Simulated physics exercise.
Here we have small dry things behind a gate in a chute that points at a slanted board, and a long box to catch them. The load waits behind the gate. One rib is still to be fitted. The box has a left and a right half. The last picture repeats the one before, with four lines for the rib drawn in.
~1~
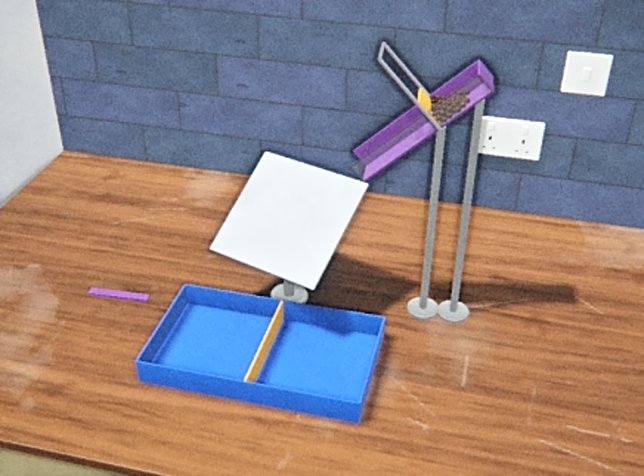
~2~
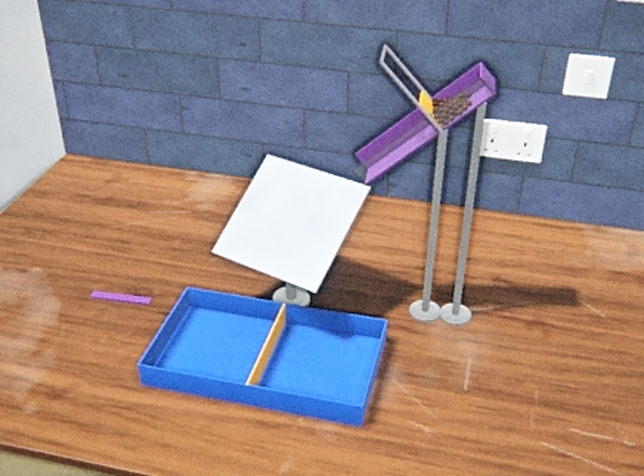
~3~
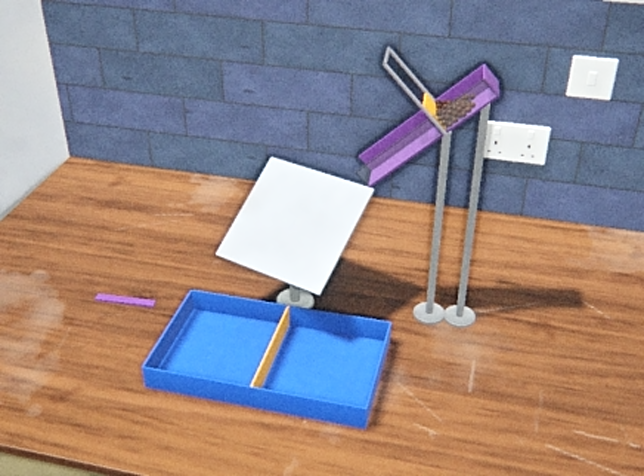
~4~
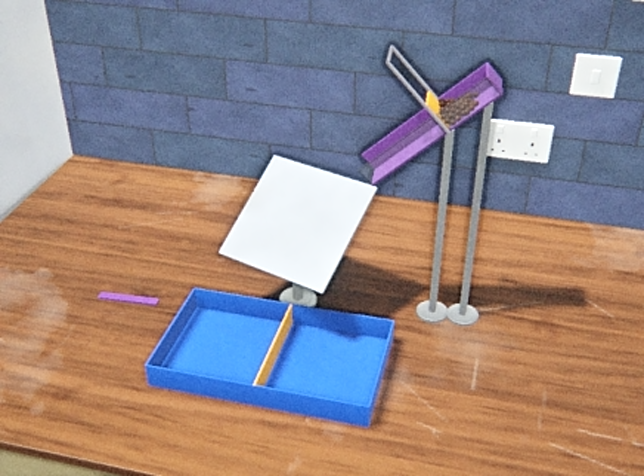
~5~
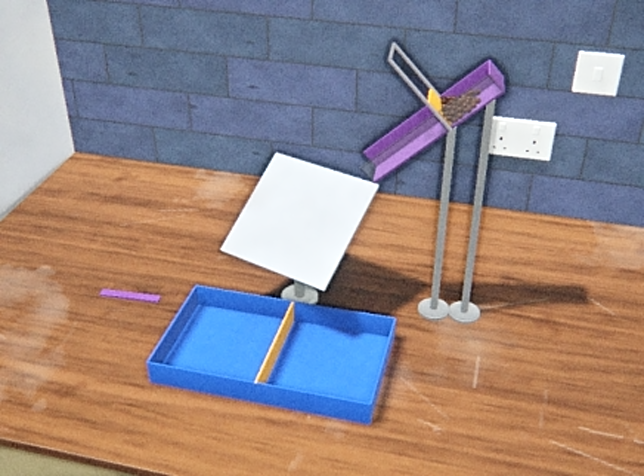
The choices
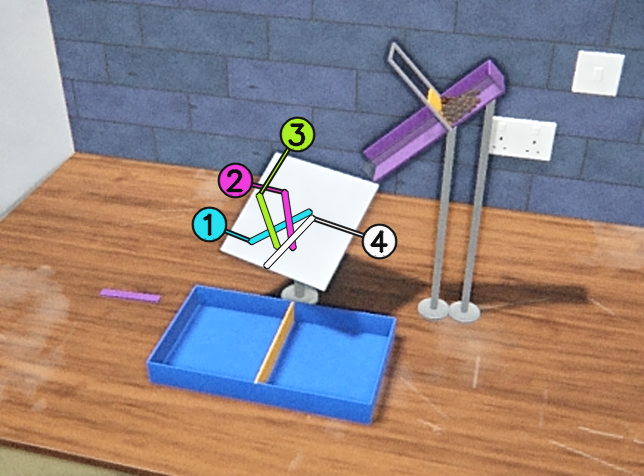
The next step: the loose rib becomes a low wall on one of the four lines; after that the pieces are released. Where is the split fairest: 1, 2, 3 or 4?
Use line 2.
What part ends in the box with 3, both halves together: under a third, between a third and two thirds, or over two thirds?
Over two thirds.
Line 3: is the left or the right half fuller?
Left.
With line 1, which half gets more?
Left.
On the marked copy, line 1 from (309, 212) to (251, 241); line 2 from (284, 192) to (292, 247); line 3 from (259, 195) to (277, 246); line 4 from (312, 218) to (267, 265).
For line 1, of what is caught, almost all in the left half, about a tenth in the right.
For line 2, of what is caught, roughly a third in the left half, roughly two thirds in the right.
For line 3, of what is caught, the larger part in the left half, about a tenth in the right.
For line 4, of what is caught, almost all in the left half, about a tenth in the right.
